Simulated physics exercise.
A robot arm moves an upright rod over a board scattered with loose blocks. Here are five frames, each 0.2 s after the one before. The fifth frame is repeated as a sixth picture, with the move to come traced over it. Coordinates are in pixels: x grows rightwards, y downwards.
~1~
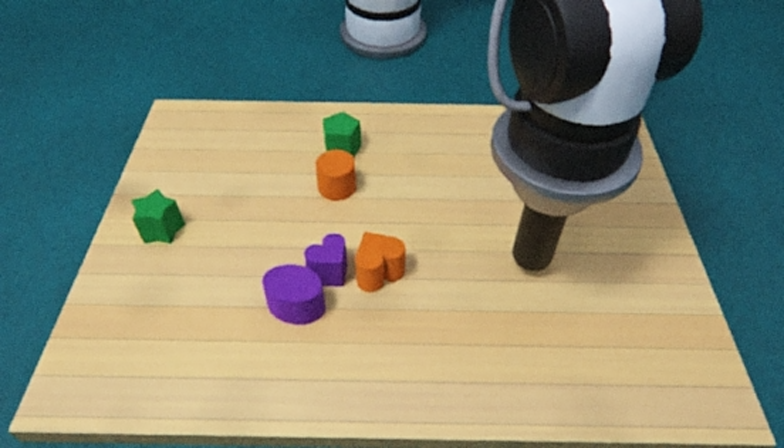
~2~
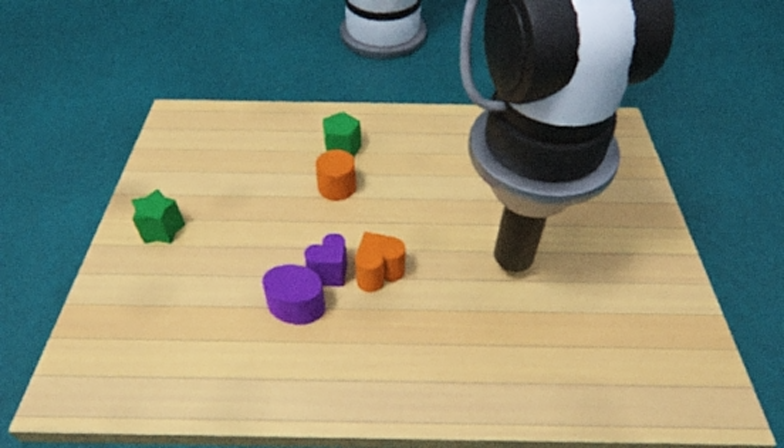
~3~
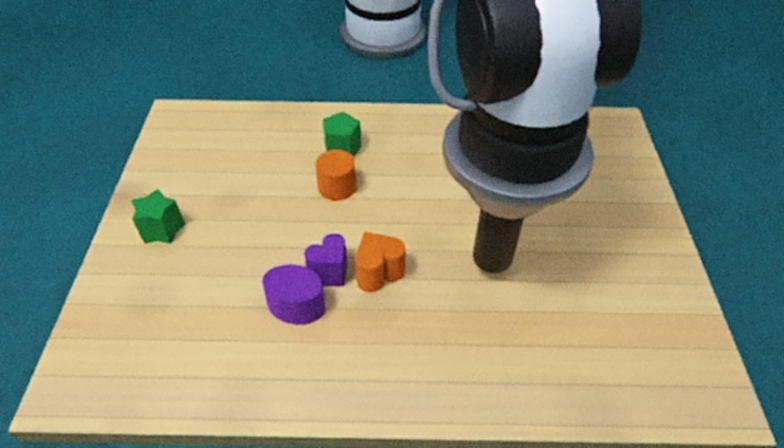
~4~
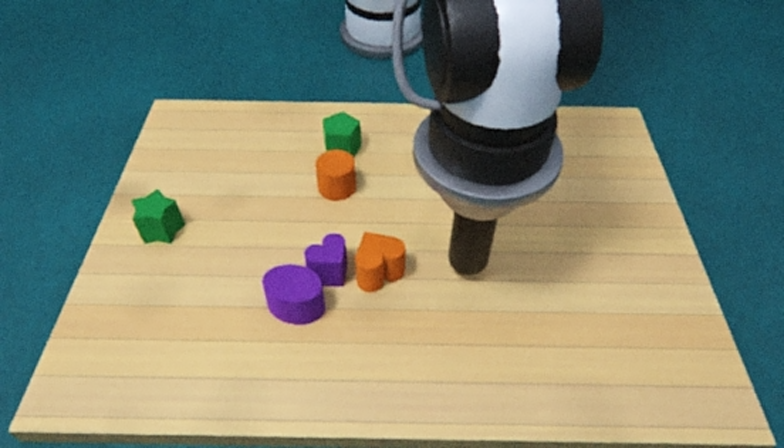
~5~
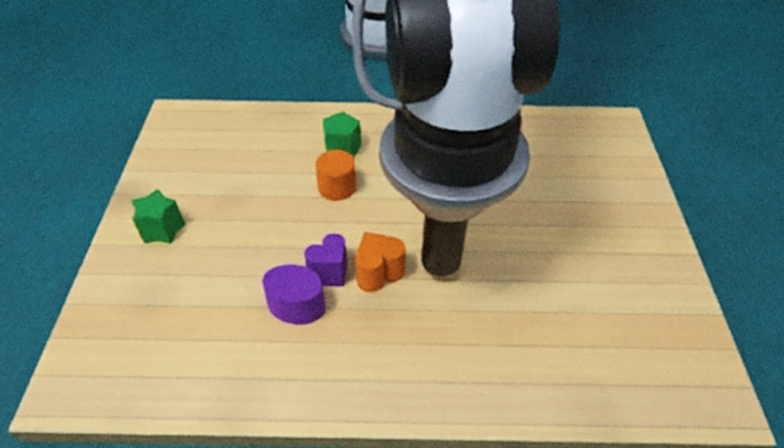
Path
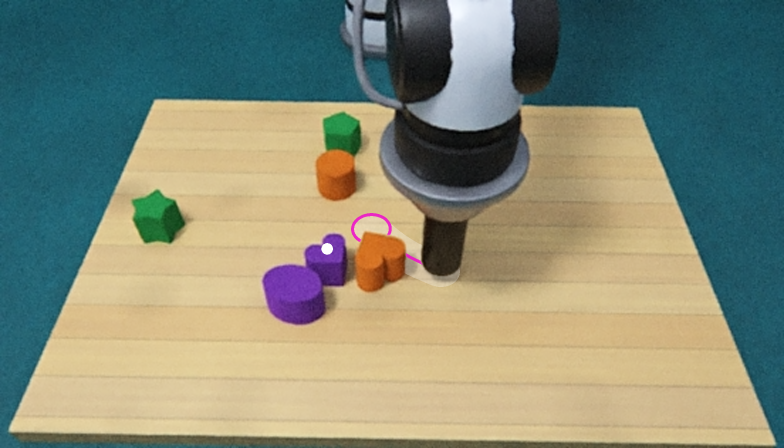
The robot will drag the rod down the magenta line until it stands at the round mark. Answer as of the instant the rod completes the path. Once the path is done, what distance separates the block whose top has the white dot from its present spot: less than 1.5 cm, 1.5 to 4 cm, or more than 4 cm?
It goes a little way, 1.5 to 4 cm.
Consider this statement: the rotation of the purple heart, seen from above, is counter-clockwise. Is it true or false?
Verdict: True.
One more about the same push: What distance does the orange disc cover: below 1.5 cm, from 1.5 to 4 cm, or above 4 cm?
It gets moved under 1.5 cm.
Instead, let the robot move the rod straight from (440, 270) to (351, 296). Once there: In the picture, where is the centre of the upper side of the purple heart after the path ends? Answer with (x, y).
The purple heart ends near (278, 237).
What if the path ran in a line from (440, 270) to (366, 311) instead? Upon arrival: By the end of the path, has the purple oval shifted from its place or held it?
Here's my answer: The purple oval remains in position.
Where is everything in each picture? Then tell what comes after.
In the first frame, rod tip at (532, 255); block tops, purple heart at (327, 249); orange disc at (335, 162); orange heart at (378, 249).
In the second frame, rod at (514, 256); blocks unchanged.
In the third frame, rod at (492, 257); blocks unchanged.
In the fourth frame, rod at (468, 259); blocks unchanged.
In the fifth frame, rod at (441, 260); purple heart at (327, 249); orange disc at (335, 162); orange heart at (378, 249).
Path on the board, from (440, 270) over (401, 252) to (371, 229); the dot is on the purple heart.
What follows on the original path. Halfway along, rod at (401, 241); purple heart at (321, 251); orange heart at (360, 247), turned 30° anticlockwise.
At the end, rod at (371, 218); purple heart at (307, 248), turned 35° anticlockwise; orange disc in place; orange heart at (340, 230), turned 60° anticlockwise.
